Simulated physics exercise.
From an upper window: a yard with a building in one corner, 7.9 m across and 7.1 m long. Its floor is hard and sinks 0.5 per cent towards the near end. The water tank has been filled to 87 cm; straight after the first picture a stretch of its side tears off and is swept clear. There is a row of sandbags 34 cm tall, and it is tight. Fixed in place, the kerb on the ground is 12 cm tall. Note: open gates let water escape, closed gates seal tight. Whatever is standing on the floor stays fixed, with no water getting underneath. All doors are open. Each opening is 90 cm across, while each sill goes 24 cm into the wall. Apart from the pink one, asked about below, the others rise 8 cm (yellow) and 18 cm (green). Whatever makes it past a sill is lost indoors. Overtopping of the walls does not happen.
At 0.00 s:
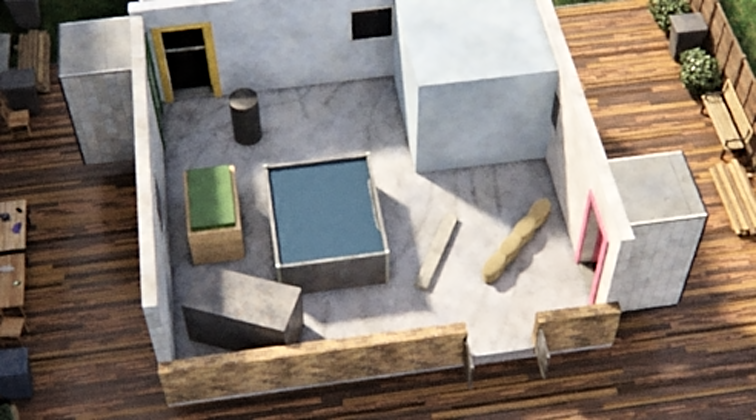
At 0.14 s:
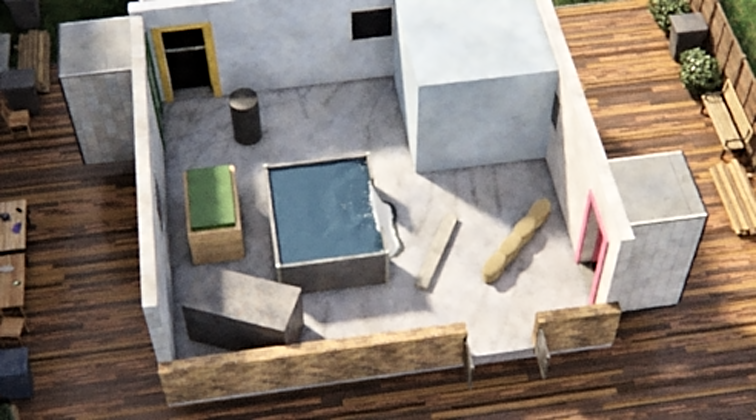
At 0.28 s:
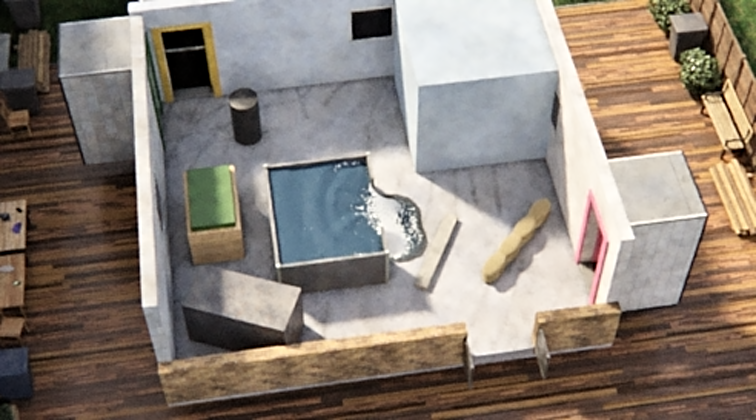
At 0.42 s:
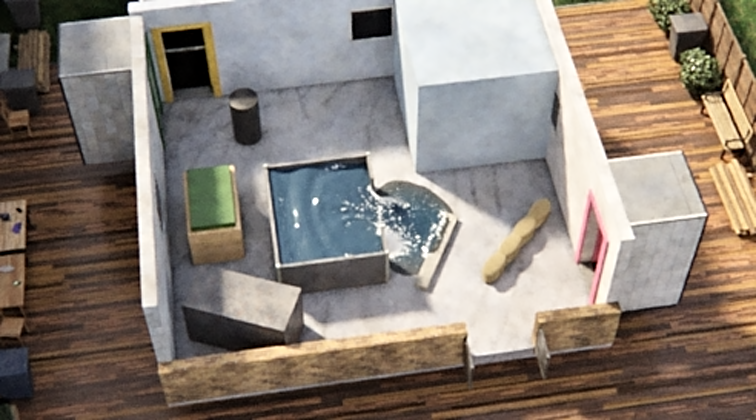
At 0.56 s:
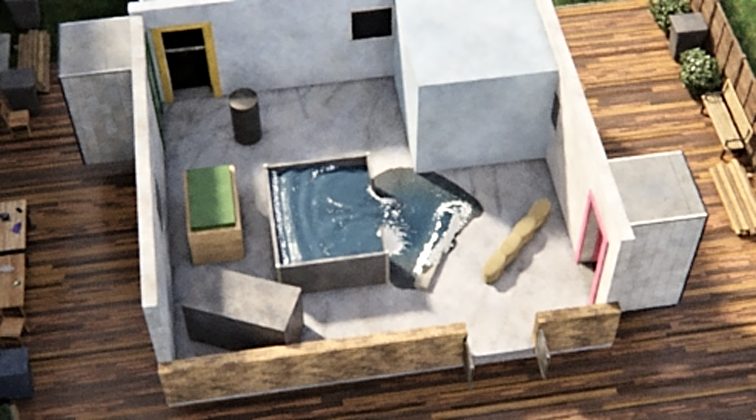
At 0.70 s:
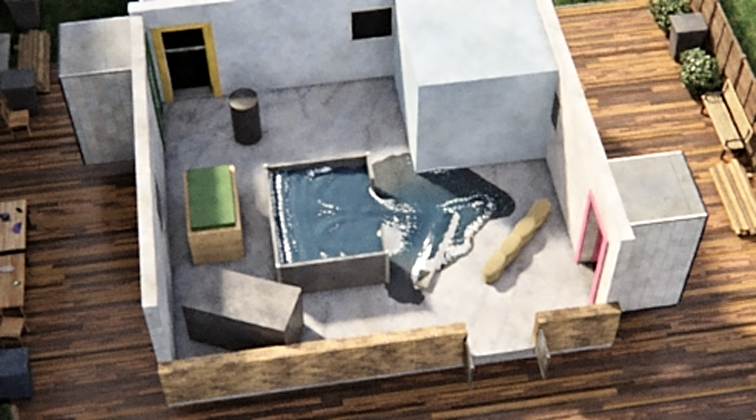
The clip opens on a high view of a roofless walled yard, still water filling a square tank. Water bursts from the tank's right side, splashing onto the pale floor and over a low kerb, then fans rightward in foaming ripples towards the tan sandbags, while the tank's surface churns and drops.
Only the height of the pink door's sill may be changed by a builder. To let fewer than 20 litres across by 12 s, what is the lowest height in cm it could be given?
The lowest such height is close to 6.5 cm.
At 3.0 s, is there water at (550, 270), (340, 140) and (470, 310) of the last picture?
Awash; untouched; awash.
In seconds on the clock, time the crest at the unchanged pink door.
Around 9.5 s.
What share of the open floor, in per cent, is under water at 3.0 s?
I'd say near 40 percent.
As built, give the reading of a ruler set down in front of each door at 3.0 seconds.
Before yellow it's 0 cm, before pink 6 cm, before green 0 cm.
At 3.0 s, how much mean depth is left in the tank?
It averages close to 38 centimetres.
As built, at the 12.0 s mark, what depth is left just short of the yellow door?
Lab note: Depth approx. 4.5 cm.
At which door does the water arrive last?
Last in line is the green one.
After 1.4 s water covers 25 % of the floor, deepest (65 cm) near (540, 162); it has not reached the pink door.
After 3.0 s water covers 40 % of the floor, deepest (47 cm) near (548, 189); 6 cm at the pink door, 0 litres in over its 8 cm sill.
After 12.0 s water covers 95 % of the floor, deepest (16 cm) near (306, 367); 8 cm at the pink door, 7 litres in over its 8 cm sill.
At the pink door as built, the water arrived by 2.3 s and peaked near 10 cm at 9.4 s.
Run again over the same 12 s with other heights there, 34 litres in over 5 cm, 13 litres over 7 cm. The limit of 20 litres is kept from about 6.5 cm up.
